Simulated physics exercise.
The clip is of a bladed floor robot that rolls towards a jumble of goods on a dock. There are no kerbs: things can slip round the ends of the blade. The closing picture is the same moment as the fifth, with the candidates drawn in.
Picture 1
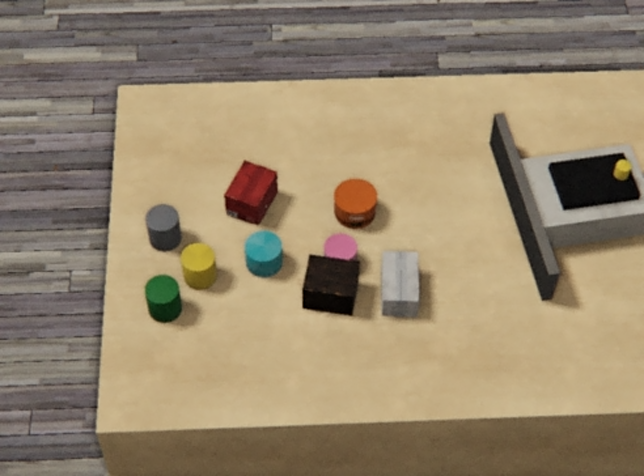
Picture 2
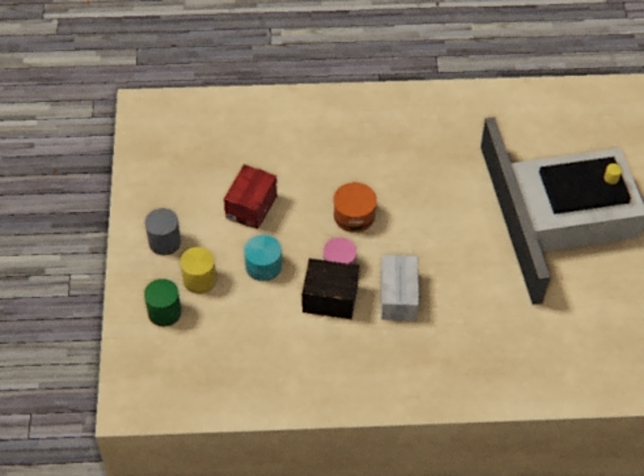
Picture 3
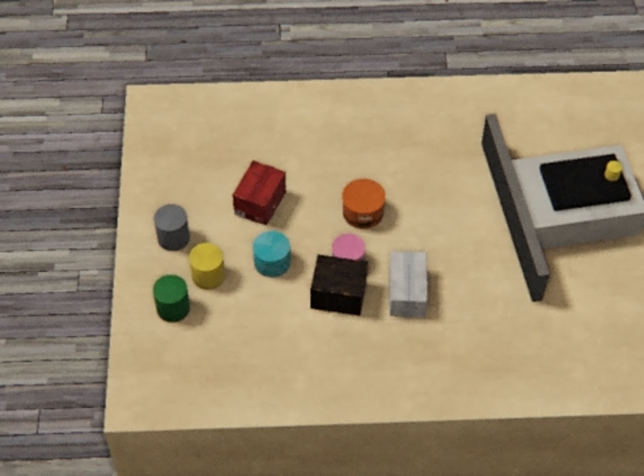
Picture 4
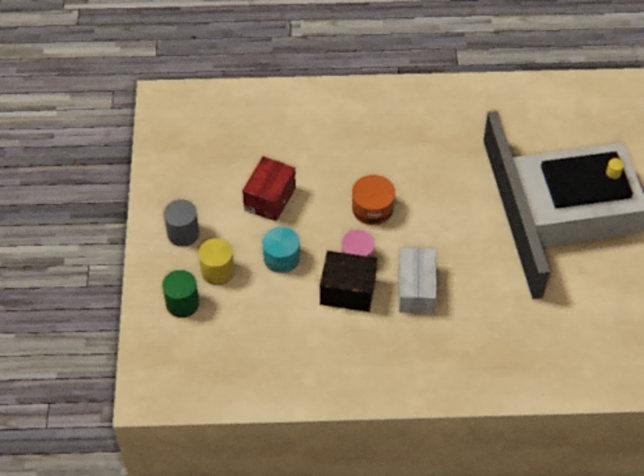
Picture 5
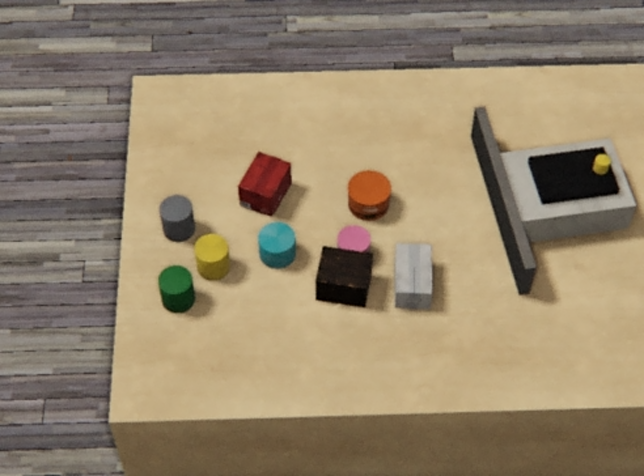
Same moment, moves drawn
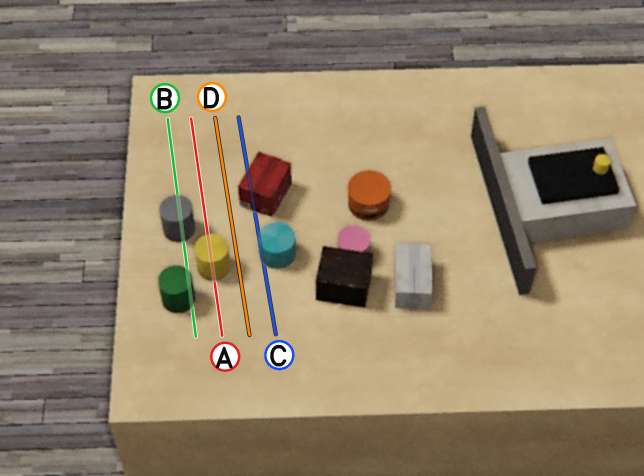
A pale grey robot with a black top, a yellow knob and a long dark blade sits at the right of a tan platform above grey planks, seen from high up. To its left are grey, green, yellow, turquoise, pink and orange cylinders, with red, black and white boxes among them. The robot creeps left, blade first, while the goods stay still and the camera drifts slightly.
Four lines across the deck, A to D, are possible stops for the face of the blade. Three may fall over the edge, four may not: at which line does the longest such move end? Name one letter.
The farthest such stop is B.
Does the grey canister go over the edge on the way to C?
No.
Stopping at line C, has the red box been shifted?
Yes.
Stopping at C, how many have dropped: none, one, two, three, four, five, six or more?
The count is none.
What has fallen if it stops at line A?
It is the green canister.
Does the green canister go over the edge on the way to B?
By then, yes.
On the copy, A at (206, 221); B at (181, 221); C at (256, 219); D at (231, 220).
On B. First, robot (452, 178); black crate (334, 281); white box (381, 279).
Then, robot (337, 181); yellow canister (190, 260); black crate (218, 288).
Finally, robot (247, 183); green canister over the edge; yellow canister over the edge; three fallen.
By contrast, A is within the limit but short; C is within the limit but short; D is within the limit but short.
